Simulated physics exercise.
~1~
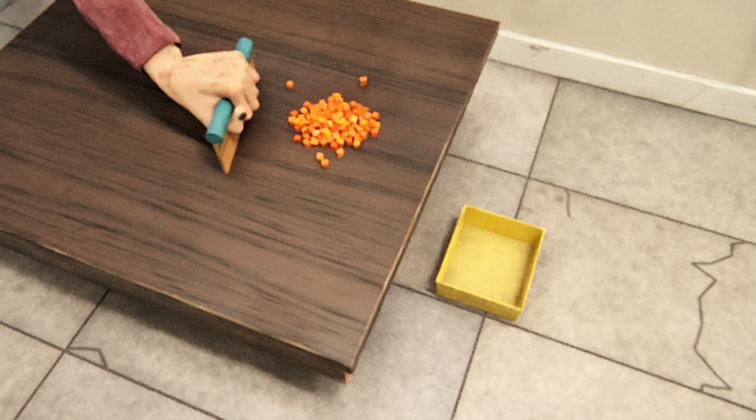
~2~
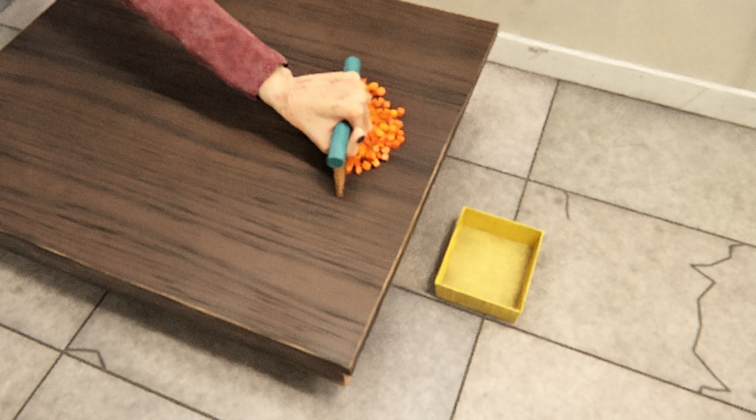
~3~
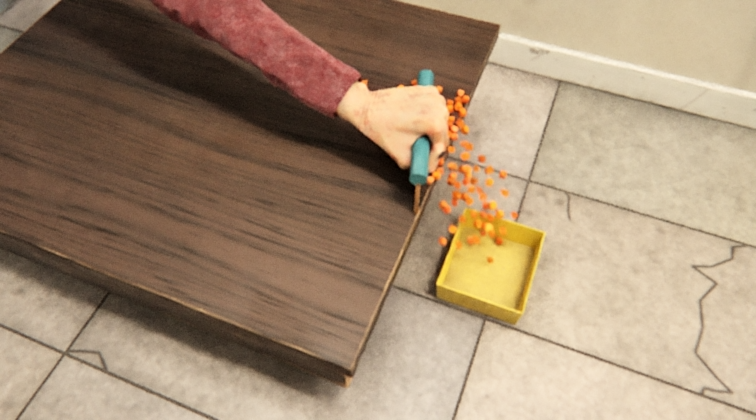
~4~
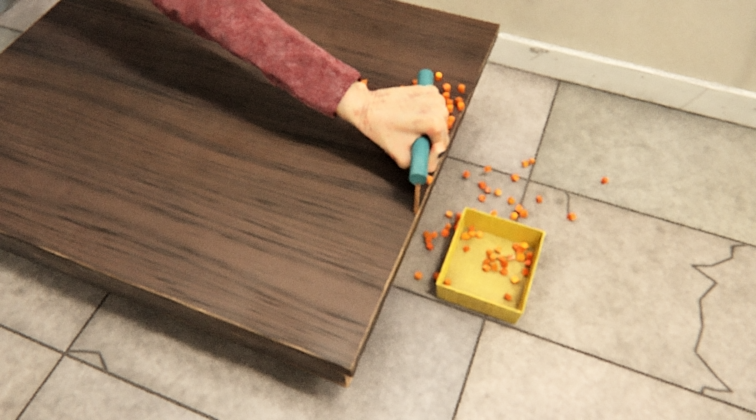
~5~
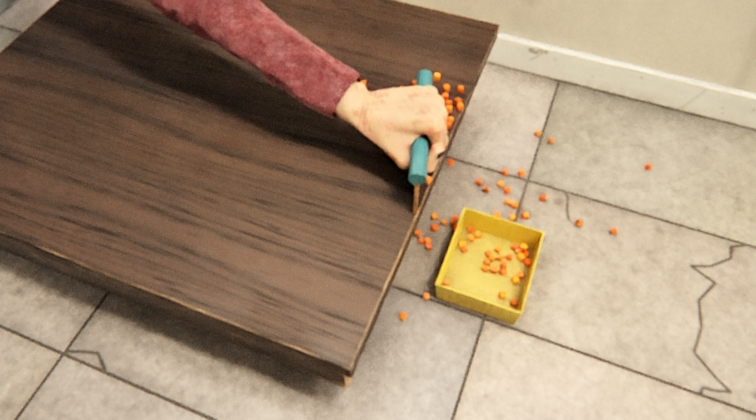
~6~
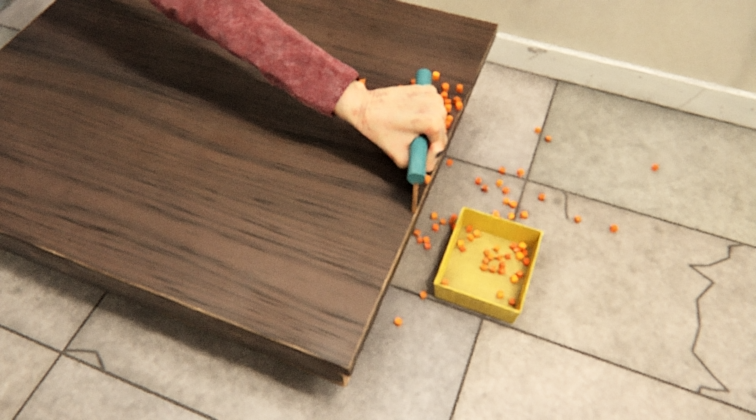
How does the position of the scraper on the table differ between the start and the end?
At the start the scraper is to the left of the carrot pile, well in from the table's right edge. By the end it has moved right and rests at that edge, near the yellow tin.
